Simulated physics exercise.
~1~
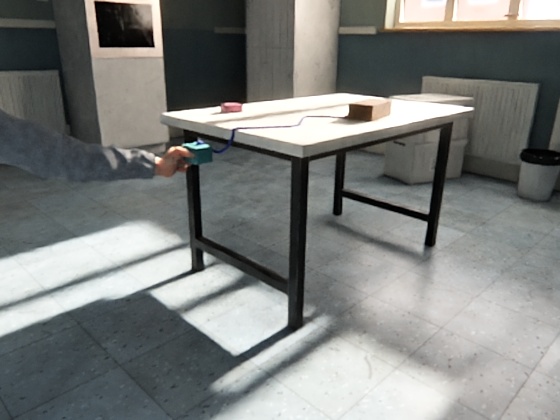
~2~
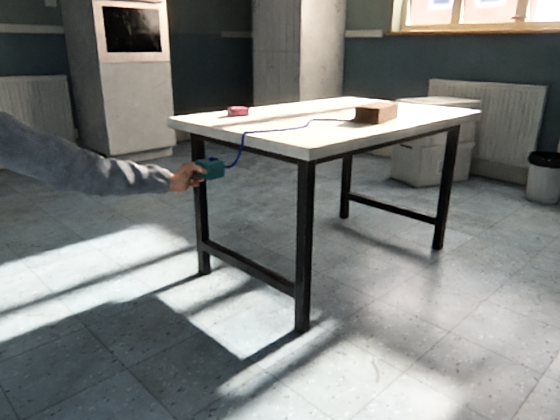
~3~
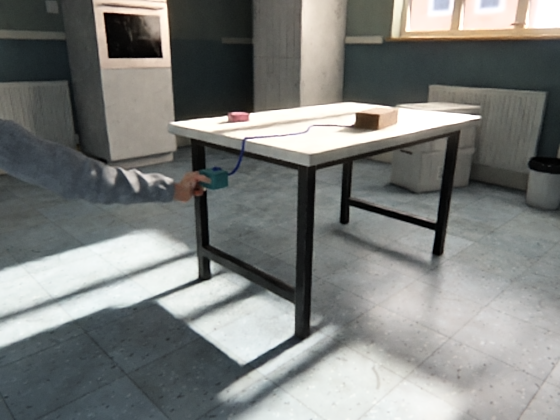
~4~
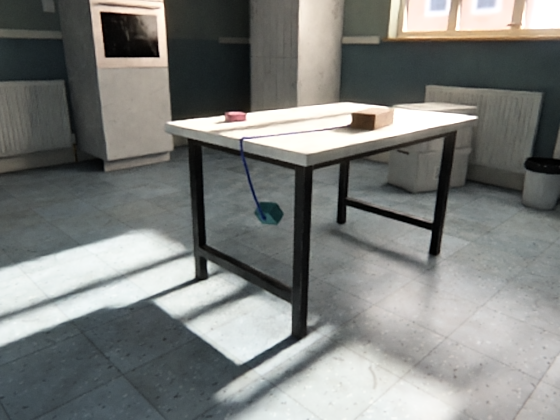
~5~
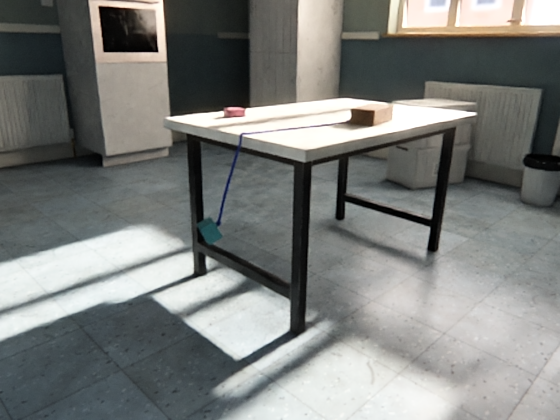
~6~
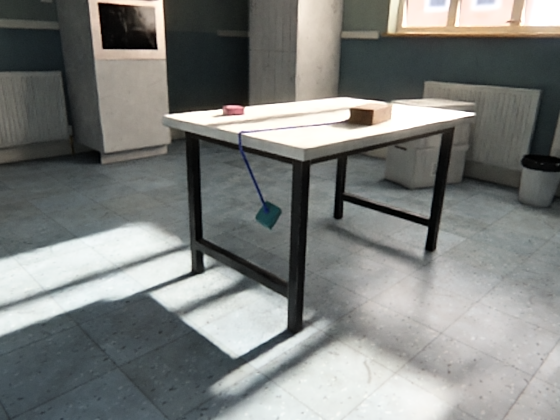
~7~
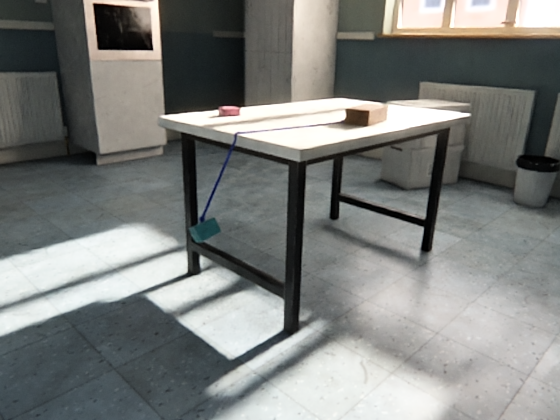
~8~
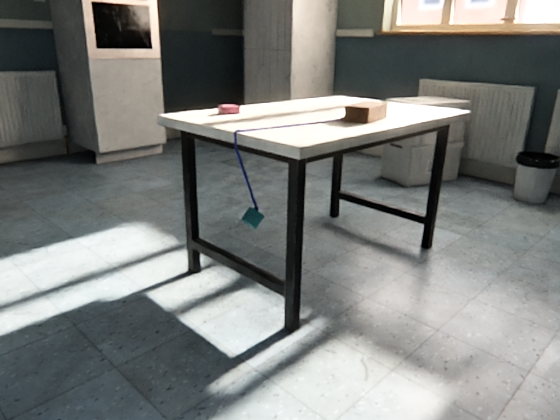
A turquoise block on a blue cord is held beside a white table by a hand, which lets go; the block drops and swings left and right below the tabletop, still hanging clear of the floor at the end, while the brown brick and pink box stay on top.
